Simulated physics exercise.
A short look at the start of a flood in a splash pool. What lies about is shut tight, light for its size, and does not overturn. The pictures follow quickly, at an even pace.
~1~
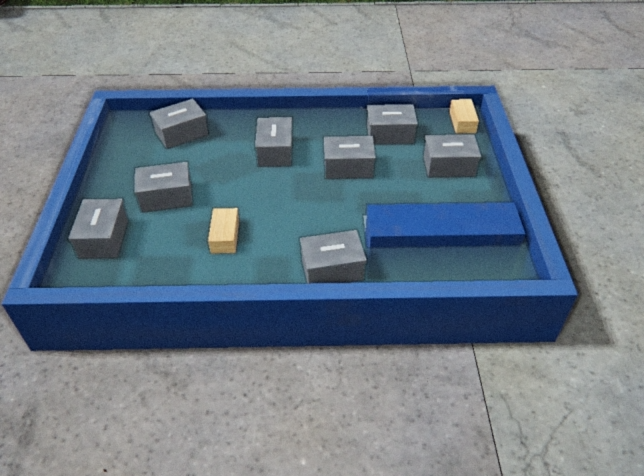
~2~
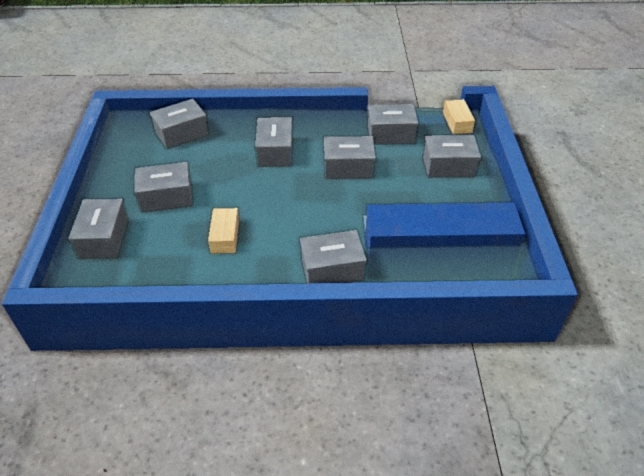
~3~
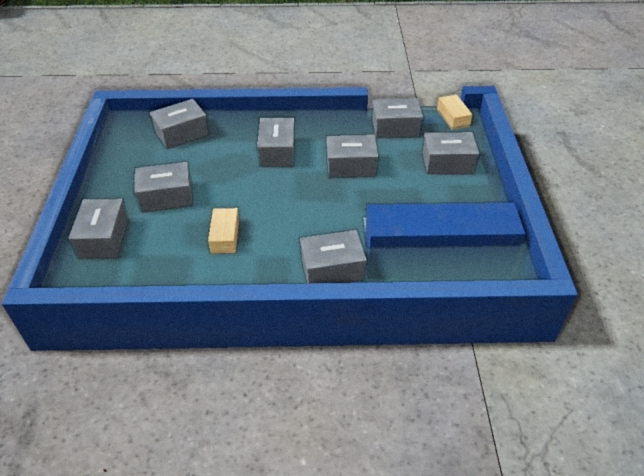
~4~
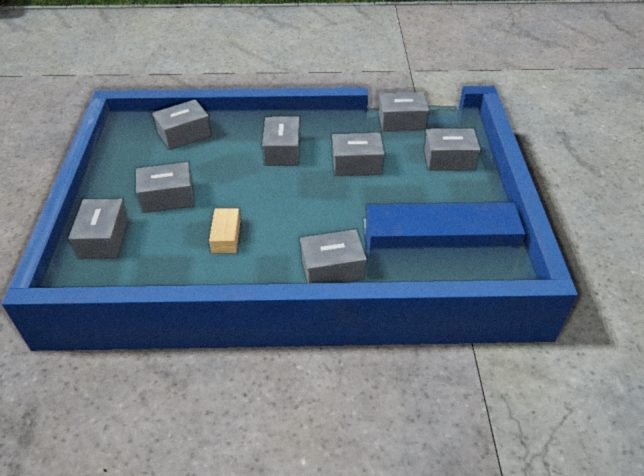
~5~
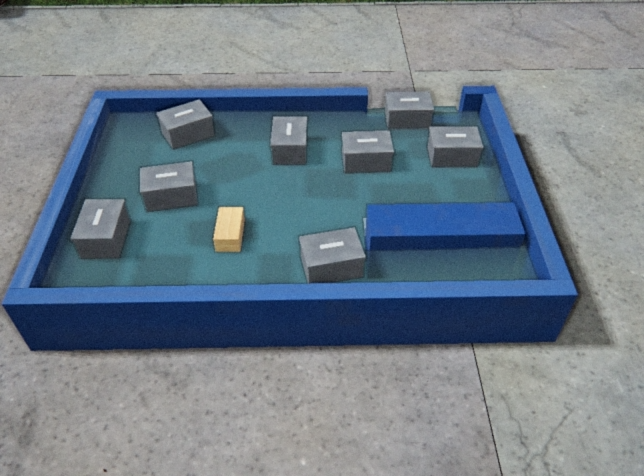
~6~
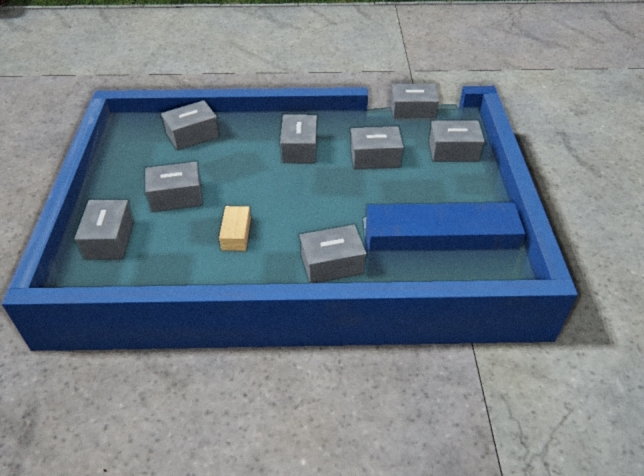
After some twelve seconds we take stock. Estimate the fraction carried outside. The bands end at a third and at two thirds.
That comes to one to two thirds.
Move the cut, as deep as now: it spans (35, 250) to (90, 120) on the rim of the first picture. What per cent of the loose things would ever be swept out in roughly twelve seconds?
About 30 per cent.
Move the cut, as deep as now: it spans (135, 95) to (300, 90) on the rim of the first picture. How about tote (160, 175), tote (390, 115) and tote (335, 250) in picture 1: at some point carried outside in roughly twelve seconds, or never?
One after the other: Stays, gone, still in.
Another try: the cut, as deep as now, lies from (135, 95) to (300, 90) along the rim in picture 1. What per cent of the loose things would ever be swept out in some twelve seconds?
Near 30 in a hundred.
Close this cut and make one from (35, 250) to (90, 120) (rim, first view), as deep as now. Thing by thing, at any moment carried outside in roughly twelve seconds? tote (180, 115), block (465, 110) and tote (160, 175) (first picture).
In that order: Through, kept in, yes.
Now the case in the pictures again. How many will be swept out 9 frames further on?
It comes to 2.
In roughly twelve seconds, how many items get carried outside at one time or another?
It comes to 5.
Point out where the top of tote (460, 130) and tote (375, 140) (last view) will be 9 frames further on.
At about (454, 102) and (410, 112).
A moment on, 2 of 10 are out; 8 afloat.
Next, 2 of 10 are out; 8 afloat.
Later, 4 of 10 are out; 6 afloat.
In the end, 5 of 10 are out; 5 afloat.
